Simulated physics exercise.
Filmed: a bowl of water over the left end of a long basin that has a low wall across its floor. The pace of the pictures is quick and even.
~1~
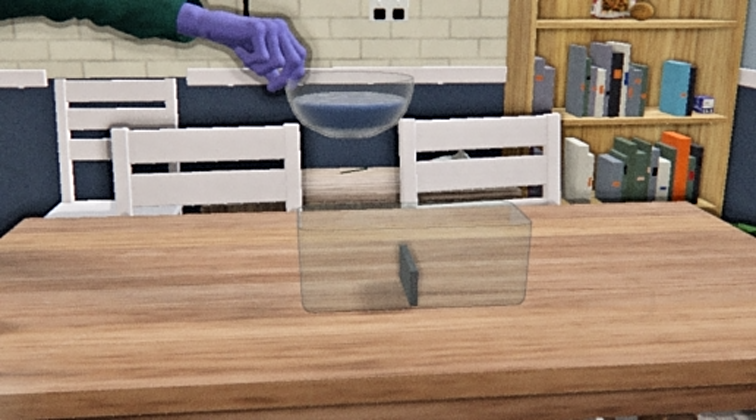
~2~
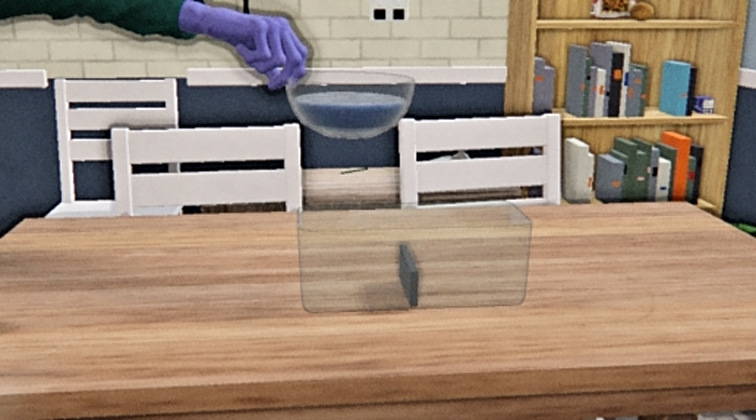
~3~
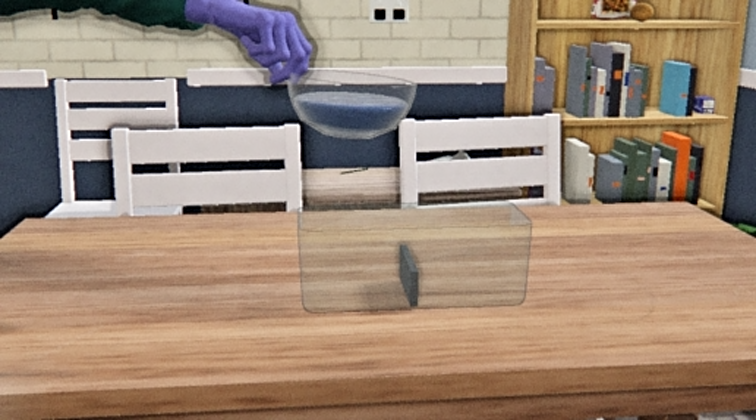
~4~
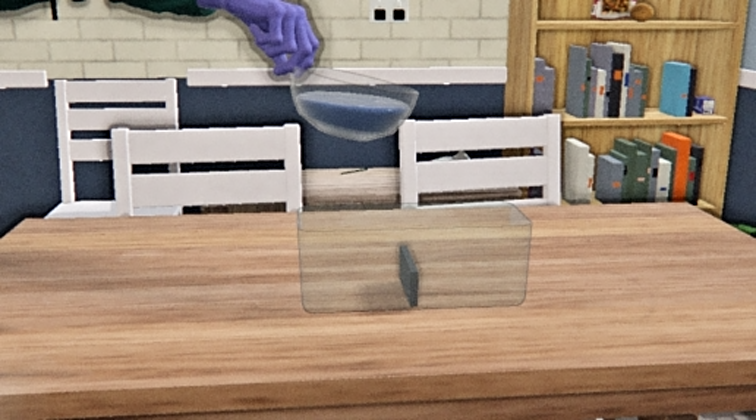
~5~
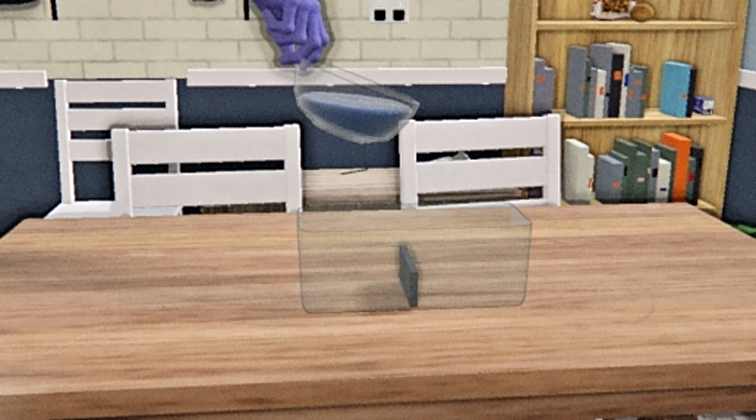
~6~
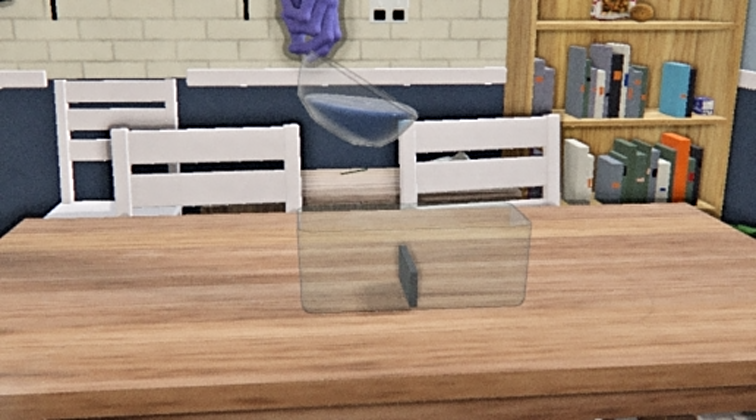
A purple hand tilting a clear glass bowl of blue water steadily rightward above a transparent basin on a wooden table.
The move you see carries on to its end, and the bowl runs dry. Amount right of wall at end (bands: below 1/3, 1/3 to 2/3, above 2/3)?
The share right of the wall is the greater part, past two thirds.
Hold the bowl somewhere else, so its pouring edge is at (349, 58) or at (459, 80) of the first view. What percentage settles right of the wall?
Try one: 15 %; try two: 90 %.
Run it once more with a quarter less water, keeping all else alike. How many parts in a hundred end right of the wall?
Result: Around 85 per cent.
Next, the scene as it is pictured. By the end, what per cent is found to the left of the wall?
Roughly 15 percent of it.
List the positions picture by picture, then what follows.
In the first picture, it leans 0°; its right rim is at (412, 78); the water meets the walls at (292, 100) and (407, 98); the long basin's rim runs from (298, 219) to (521, 213); the wall's top is at (408, 258).
In the second picture, it leans 1°; its right rim is at (413, 80); the water meets the walls at (292, 99) and (407, 99).
In the third picture, it leans 6°; its right rim is at (415, 85); the water meets the walls at (293, 98) and (408, 102).
In the fourth picture, it leans 13°; its right rim is at (416, 93); the water meets the walls at (295, 97) and (409, 104).
In the fifth picture, it leans 22°; its right rim is at (417, 104); the water meets the walls at (299, 96) and (412, 107).
In the sixth picture, it leans 32°; its right rim is at (415, 116); the water meets the walls at (303, 98) and (412, 108); 1 per cent is over the edge.
A moment on, the bowl is tipped on its side and 21 per cent is still to pour, 0 is left of the wall and 29 right of it.
Next, the bowl is tipped on its side and 3 per cent is still to pour, 9 is left of the wall and 80 right of it.
Then the bowl is tipped on its side and 0 per cent is still to pour, 14 is left of the wall and 85 right of it.
Later the bowl is tipped on its side and 0 per cent is still to pour, 14 is left of the wall and 85 right of it.
At rest 14 per cent lies left of the wall, 85 right of it and 1 outside.
